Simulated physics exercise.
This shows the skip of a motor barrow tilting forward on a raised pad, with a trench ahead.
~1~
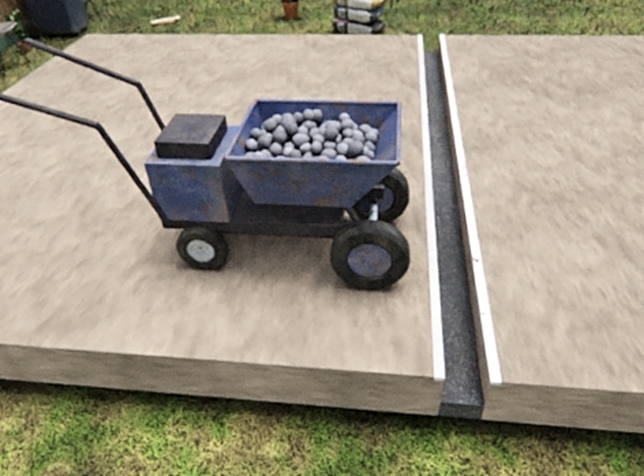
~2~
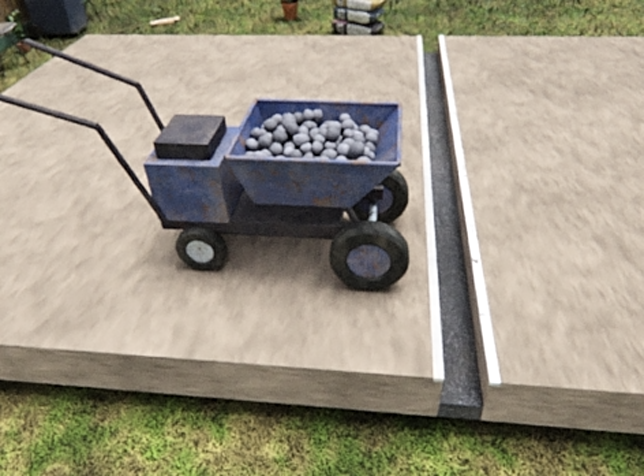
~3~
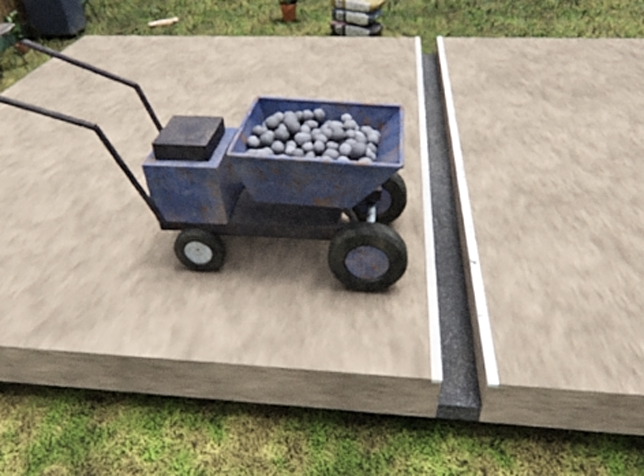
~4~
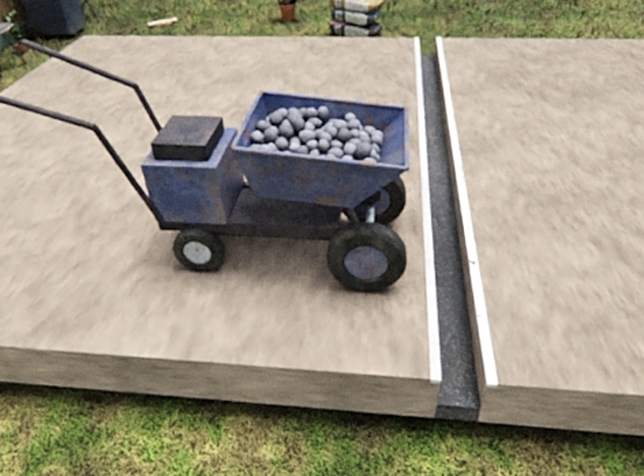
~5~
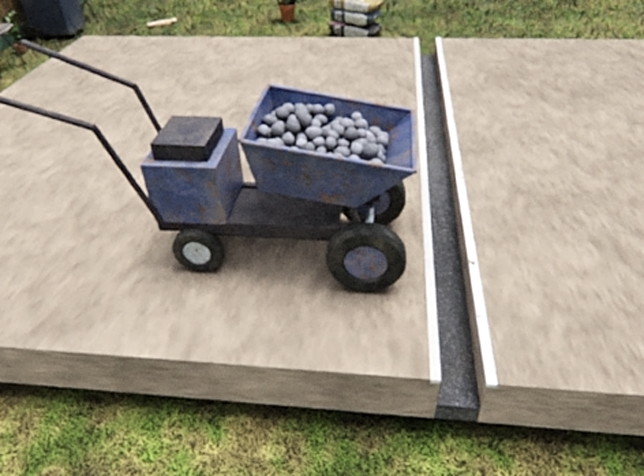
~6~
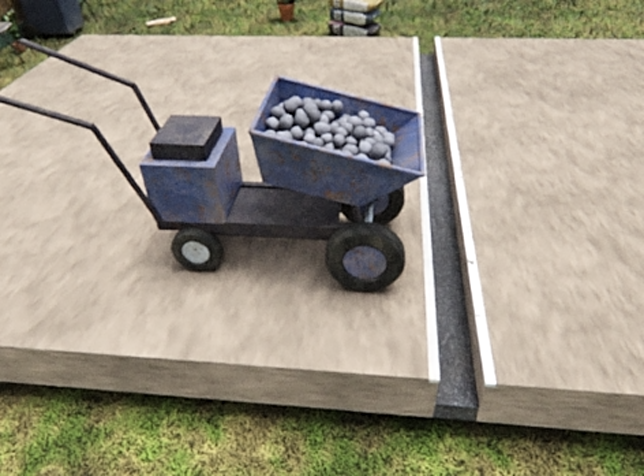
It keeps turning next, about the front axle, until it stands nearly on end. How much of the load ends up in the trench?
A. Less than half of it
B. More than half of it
(A) Less than half of it.
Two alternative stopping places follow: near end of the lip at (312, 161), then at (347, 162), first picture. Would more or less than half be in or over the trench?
At the earlier place the greater portion ends between the edges, at the later place the greater portion.
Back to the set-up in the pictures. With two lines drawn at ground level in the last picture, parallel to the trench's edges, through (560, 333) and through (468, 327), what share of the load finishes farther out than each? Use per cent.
About 20 and 90 %.
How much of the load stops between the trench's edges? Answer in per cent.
Close to 15 in every hundred pieces.
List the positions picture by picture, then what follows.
In the first picture, lip of the skip at (398, 164), level; top of the load at (301, 140), round cobbles; first edge of the trench at (436, 322); far edge at (488, 326), the trench under half as wide as the skip, and about as deep as wide.
In the second picture, lip of the skip at (398, 165), level; top of the load at (301, 140).
In the third picture, lip of the skip at (401, 167), tipped barely; top of the load at (303, 139).
In the fourth picture, lip of the skip at (406, 169), tipped barely; top of the load at (307, 137).
In the fifth picture, lip of the skip at (414, 172), tipped a little; top of the load at (293, 127).
In the sixth picture, lip of the skip at (423, 176), tipped a little; top of the load at (308, 135); first edge of the trench at (431, 324); far edge at (482, 328).
Soon after the last picture, skip tipped well over; all in the skip.
A little later, skip tipped steeply; most in the skip; a small part beyond it; a small part falling.
Later still, skip tipped right over; about a quarter in the skip; a stray few in or heaped over the trench; most beyond it; a stray few falling.
By the end, skip tipped right over; a small part in or heaped over the trench; most beyond it.
